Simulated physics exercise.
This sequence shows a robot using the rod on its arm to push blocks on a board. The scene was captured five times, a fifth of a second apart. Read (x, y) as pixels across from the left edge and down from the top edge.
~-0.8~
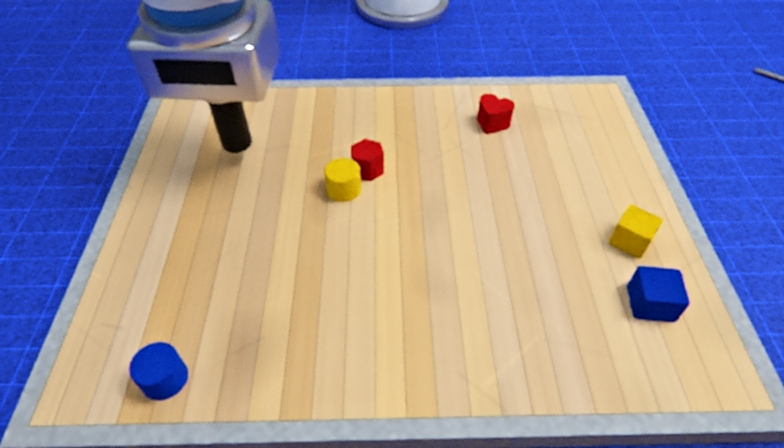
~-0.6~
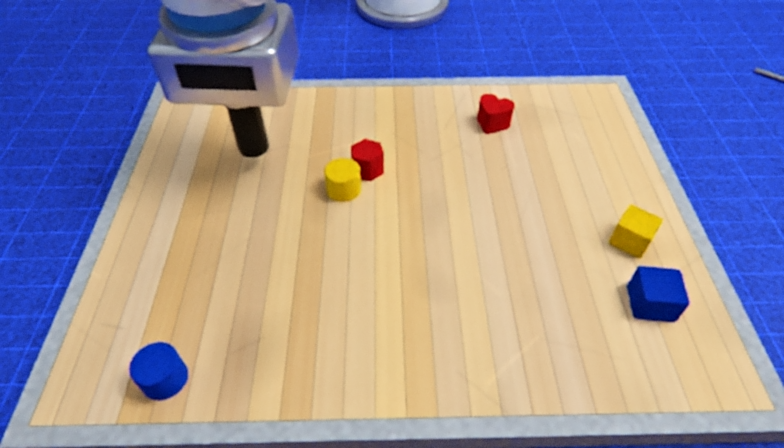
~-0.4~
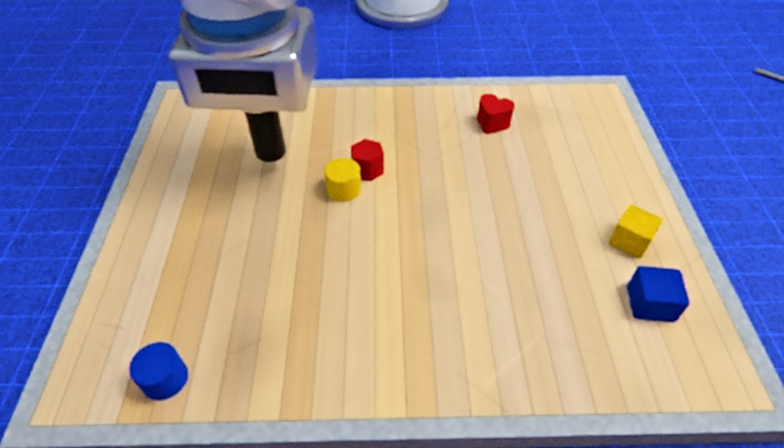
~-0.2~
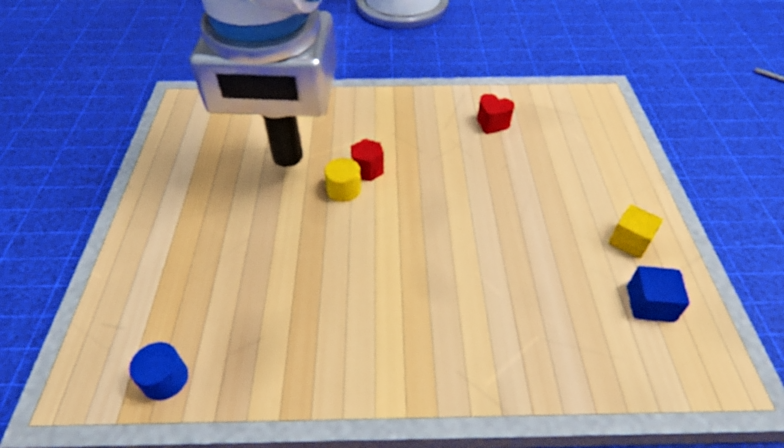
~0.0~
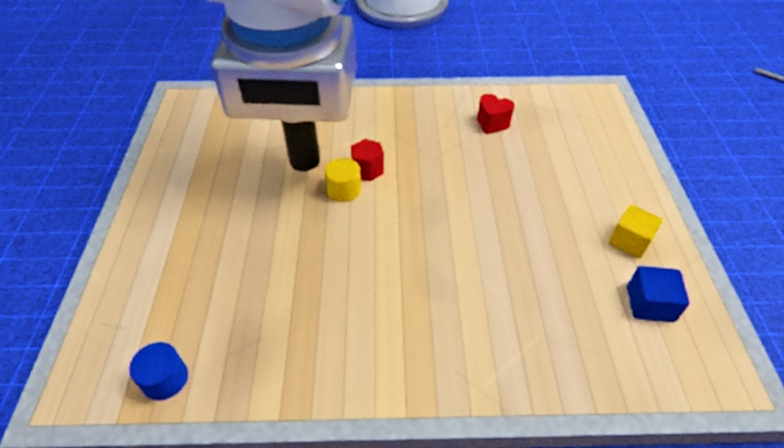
A robot arm moves its black rod right and slightly down over a board of still blocks.
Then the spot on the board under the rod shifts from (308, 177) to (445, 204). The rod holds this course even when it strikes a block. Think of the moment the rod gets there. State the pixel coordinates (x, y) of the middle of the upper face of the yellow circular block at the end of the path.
Its top centre is at about (420, 205).
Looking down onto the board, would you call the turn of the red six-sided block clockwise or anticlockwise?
It goes anticlockwise.
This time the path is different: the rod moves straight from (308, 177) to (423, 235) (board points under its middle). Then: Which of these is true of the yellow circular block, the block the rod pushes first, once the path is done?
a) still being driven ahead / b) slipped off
The answer is b.
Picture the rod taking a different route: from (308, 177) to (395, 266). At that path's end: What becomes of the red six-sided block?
Here the red six-sided block stays on its spot.
On the path given first. One third of the way, rod (352, 172); yellow circular block (376, 181); red six-sided block (374, 148), turned 20° anticlockwise.
Two thirds of the way, rod (399, 181); yellow circular block (409, 199); red six-sided block (382, 148), turned 60° anticlockwise.
At the end, rod (447, 190); yellow circular block (420, 205); red six-sided block (382, 148), turned 60° anticlockwise.
